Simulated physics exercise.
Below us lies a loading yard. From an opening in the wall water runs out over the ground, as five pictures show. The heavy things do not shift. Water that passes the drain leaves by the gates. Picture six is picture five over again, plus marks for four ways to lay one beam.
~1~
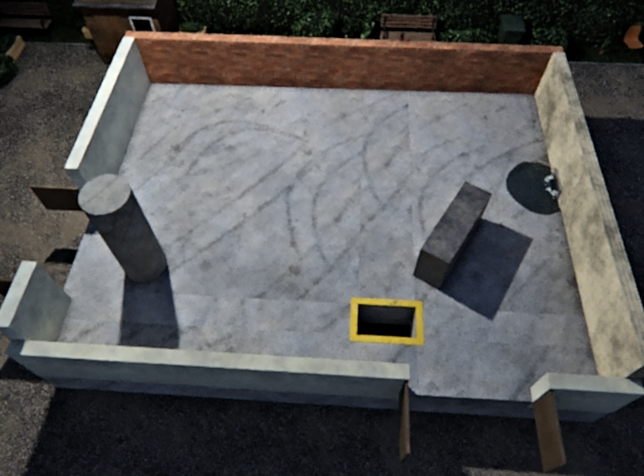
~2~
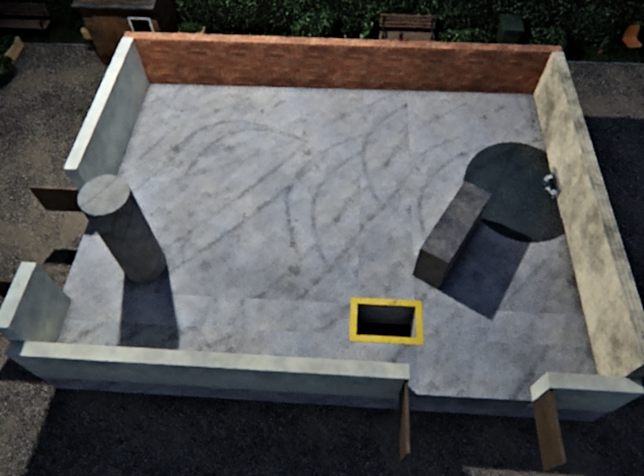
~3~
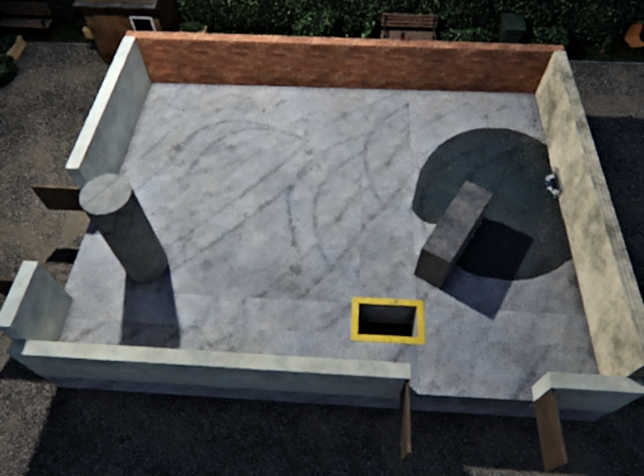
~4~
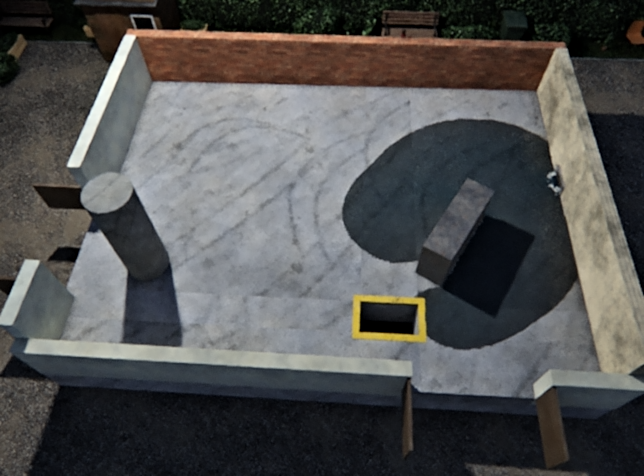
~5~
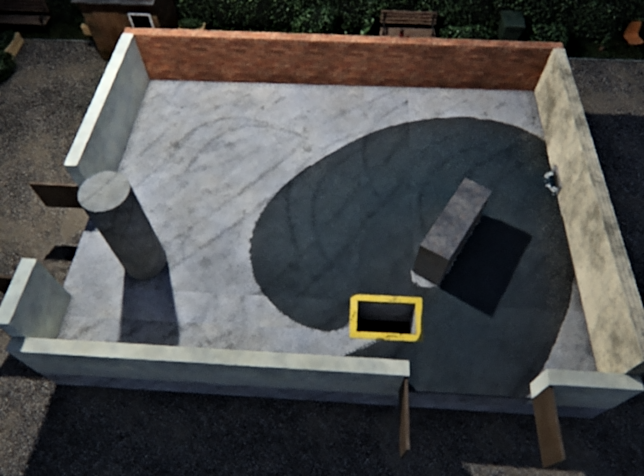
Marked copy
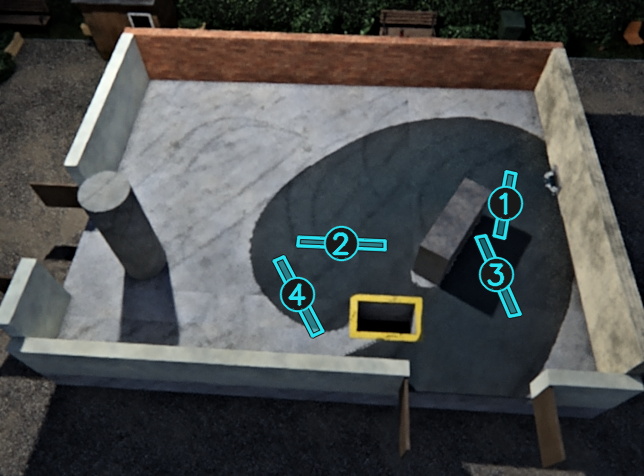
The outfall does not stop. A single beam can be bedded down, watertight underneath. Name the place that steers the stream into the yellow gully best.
The answer is position 4.
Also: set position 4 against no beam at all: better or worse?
It is better.
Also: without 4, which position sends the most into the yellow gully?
2.
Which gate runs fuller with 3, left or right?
The left gate.
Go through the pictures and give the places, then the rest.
Outfall at (557, 184); yellow gully at (386, 321); open gate at (89, 253); open gate at (466, 384); front seen at (514, 189), 2 % of the ground wet; yellow gully still dry, in the first picture.
Front seen at (489, 223), 6 % of the ground wet; yellow gully still dry, in the second picture.
Front seen at (420, 208), 13 % of the ground wet; yellow gully still dry, in the third picture.
Front seen at (348, 212), 24 % of the ground wet; yellow gully still dry, in the fourth picture.
Front seen at (263, 276), 39 % of the ground wet; yellow gully taking water, in the fifth picture.
On the marked copy, 1 from (499, 237) to (511, 172); 2 from (298, 241) to (385, 245); 3 from (480, 236) to (514, 315); 4 from (279, 258) to (317, 333).
With 1, about 12 % of the stream goes into the yellow gully, about 82 % out by the gates.
With 2, about 17 % of the stream goes into the yellow gully, about 79 % out by the gates.
With 3, about 10 % of the stream goes into the yellow gully, about 87 % out by the gates.
With 4, about 25 % of the stream goes into the yellow gully, about 71 % out by the gates.
